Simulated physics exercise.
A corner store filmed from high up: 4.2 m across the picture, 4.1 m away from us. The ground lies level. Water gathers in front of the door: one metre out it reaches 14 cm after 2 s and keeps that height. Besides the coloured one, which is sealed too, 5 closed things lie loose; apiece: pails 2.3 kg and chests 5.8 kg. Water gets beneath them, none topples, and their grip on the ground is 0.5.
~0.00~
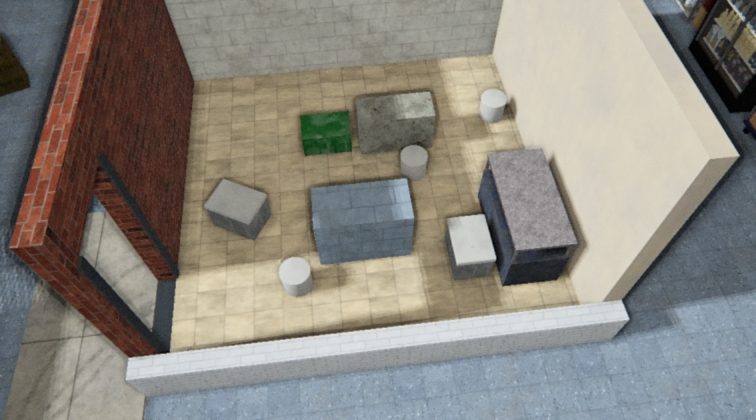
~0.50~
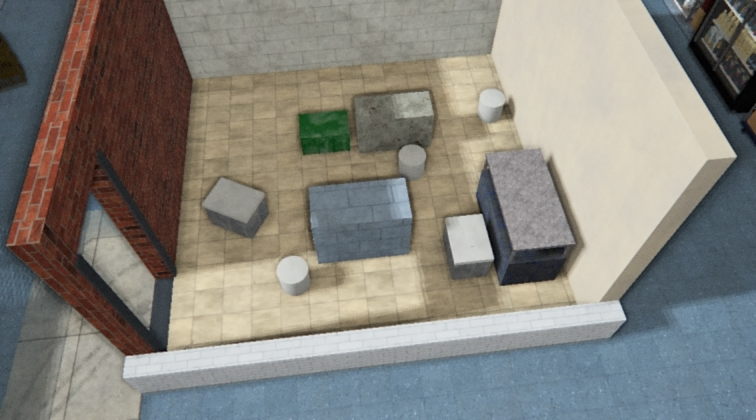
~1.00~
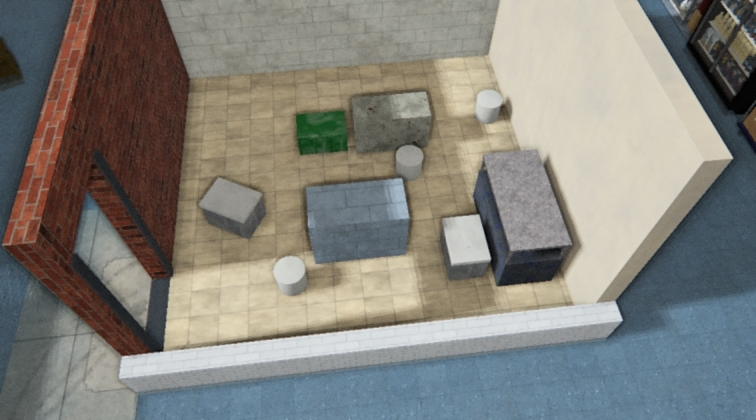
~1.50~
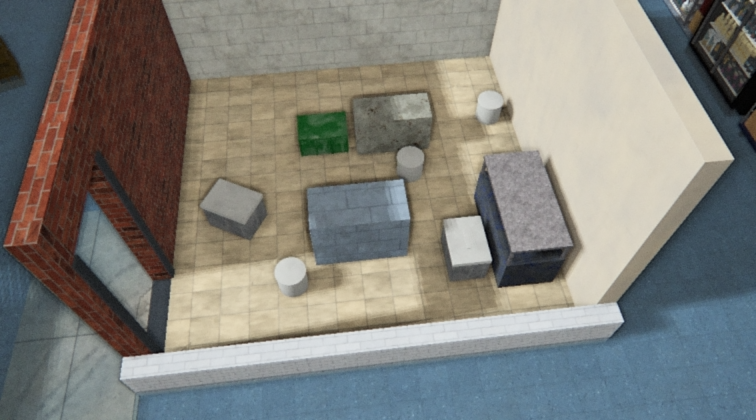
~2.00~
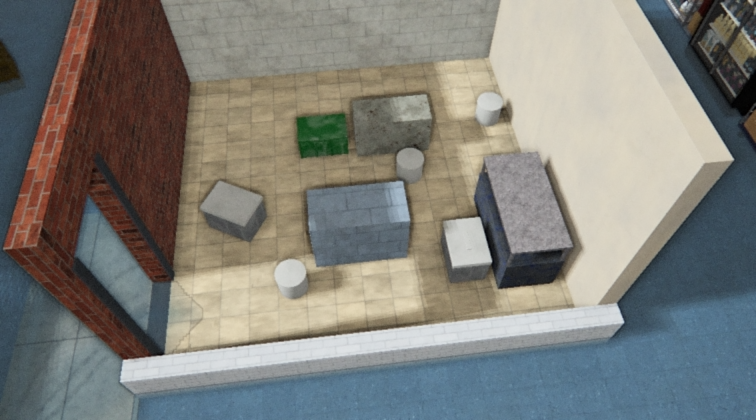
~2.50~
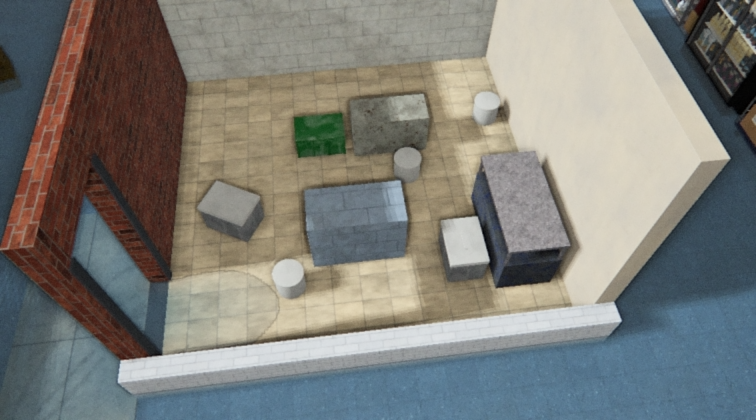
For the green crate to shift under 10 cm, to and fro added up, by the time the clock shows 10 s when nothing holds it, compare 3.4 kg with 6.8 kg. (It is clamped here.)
Verdict: Only the larger load is enough.
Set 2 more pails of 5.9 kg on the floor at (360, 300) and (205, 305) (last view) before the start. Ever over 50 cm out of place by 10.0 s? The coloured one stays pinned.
In turn: Over, past it.
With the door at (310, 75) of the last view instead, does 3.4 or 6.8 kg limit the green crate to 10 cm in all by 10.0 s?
Then neither weight holds it.
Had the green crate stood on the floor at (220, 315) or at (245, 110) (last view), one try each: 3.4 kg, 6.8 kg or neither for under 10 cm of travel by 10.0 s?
In turn: Neither holds; either load holds.
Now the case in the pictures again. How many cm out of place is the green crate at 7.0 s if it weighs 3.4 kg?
About 10 cm.
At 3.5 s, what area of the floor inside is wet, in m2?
Some 3.0 m2.
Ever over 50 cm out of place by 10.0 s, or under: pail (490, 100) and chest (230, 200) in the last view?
In turn: Short of it, short of it.
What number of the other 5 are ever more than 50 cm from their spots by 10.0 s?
That makes 3.
After 3.5 s the green crate would be 0 cm from its start with 3.4 kg and 0 cm from its start with 6.8 kg; 0 cm of water round it then.
After 4.5 s the green crate would be 0 cm from its start with 3.4 kg and 0 cm from its start with 6.8 kg; 1 cm of water round it then.
After 7.0 s the green crate would be 10 cm from its start with 3.4 kg and 0 cm from its start with 6.8 kg; 2 cm of water round it then.
After 10.0 s the green crate would be 36 cm from its start with 3.4 kg and 1 cm from its start with 6.8 kg; 2 cm of water round it then.
